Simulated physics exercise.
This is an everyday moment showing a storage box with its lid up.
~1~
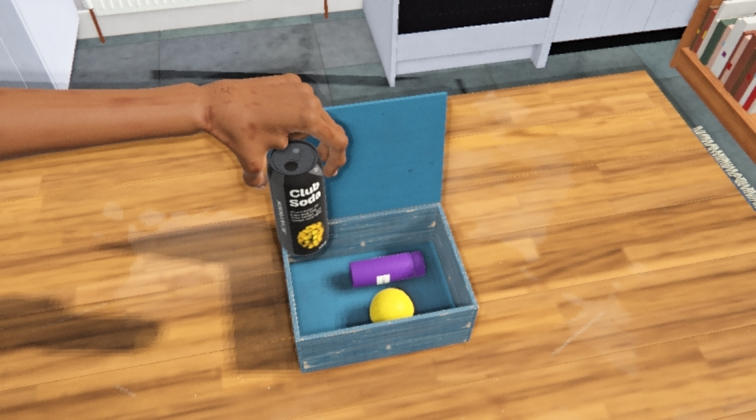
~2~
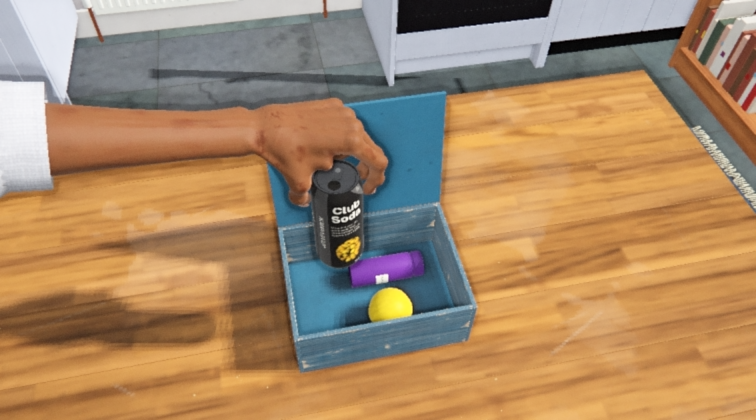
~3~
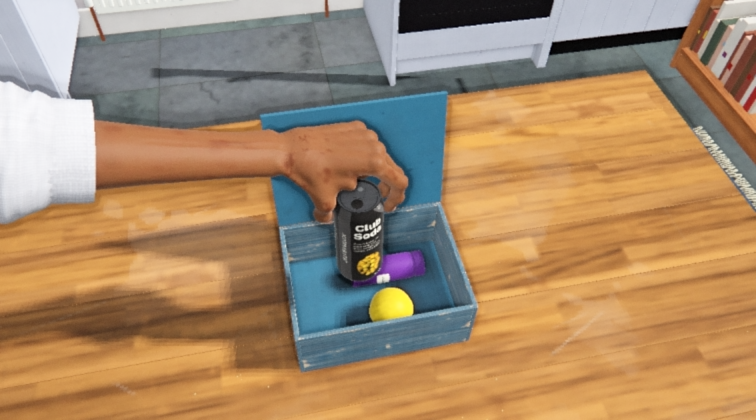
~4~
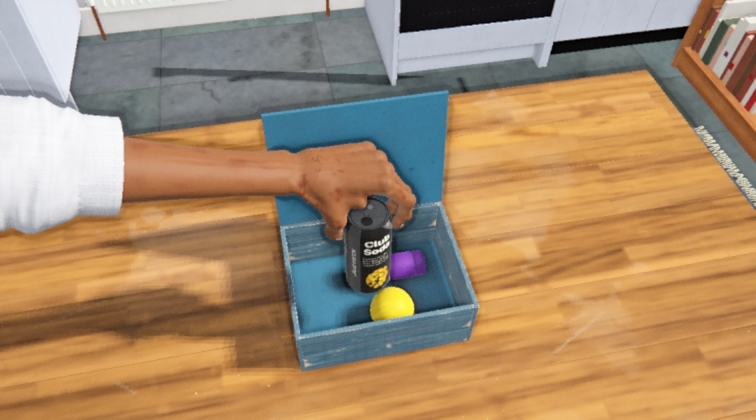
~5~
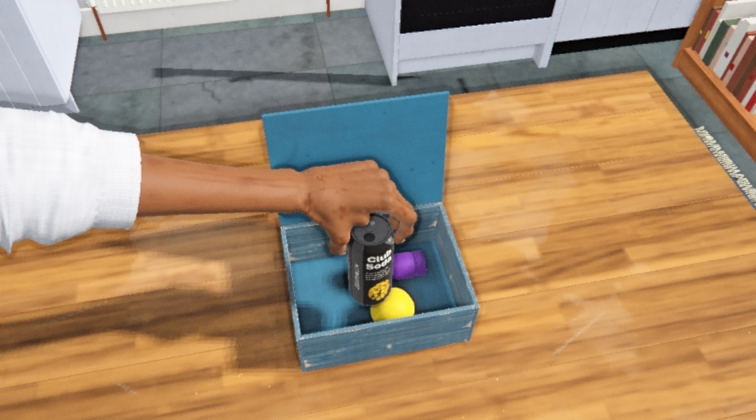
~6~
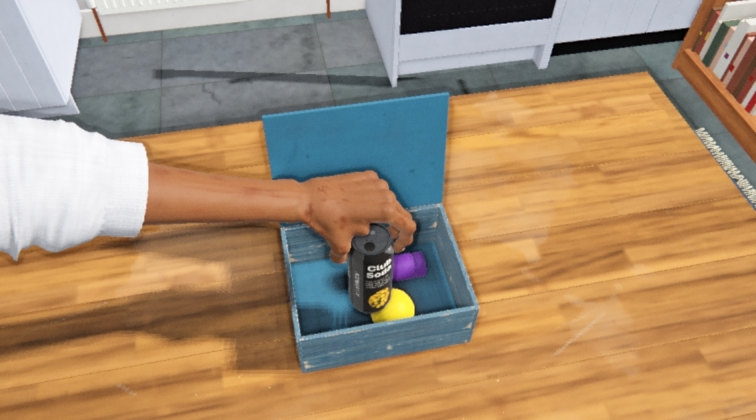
A hand moves a black can right and lowers it into an open blue box.
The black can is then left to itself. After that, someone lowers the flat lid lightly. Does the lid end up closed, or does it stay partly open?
The lid is in place.
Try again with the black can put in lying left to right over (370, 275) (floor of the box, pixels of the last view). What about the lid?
Lid: Closed.
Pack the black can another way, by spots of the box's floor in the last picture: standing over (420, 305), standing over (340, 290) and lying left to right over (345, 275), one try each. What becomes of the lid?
First try: It gets propped open; second try: It comes fully down; third try: It comes fully down.
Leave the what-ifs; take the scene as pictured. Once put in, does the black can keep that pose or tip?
It tips.
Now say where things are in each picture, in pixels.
In the first picture, still above its spot; black can (300, 202); purple shaker (387, 269).
In the second picture, still above its spot; black can (339, 218); purple shaker (386, 269).
In the third picture, still above its spot; black can (359, 234); purple shaker (387, 268).
In the fourth picture, still above its spot; black can (368, 249).
In the fifth picture, still above its spot; black can (371, 262).
In the sixth picture, put in, still held; black can (371, 271).
Then, 0.60 s after the last picture, black can tipped 50° from how it was near (341, 283); yellow lemon rolled about its own width.
Then, 1.40 s after the last picture, lid 74° above the rim; black can on its side near (350, 296); yellow lemon rolled about its own width; purple shaker rolled about its own width.
Then, 1.90 s after the last picture, lid 19° above the rim; black can on its side near (348, 300); yellow lemon rolled about its own width; purple shaker rolled about its own width.
At rest, lid shut; tipped over in the box, black can; moved from the start, yellow lemon; purple shaker in place. Seen from the same camera at the end, black can near (348, 300).
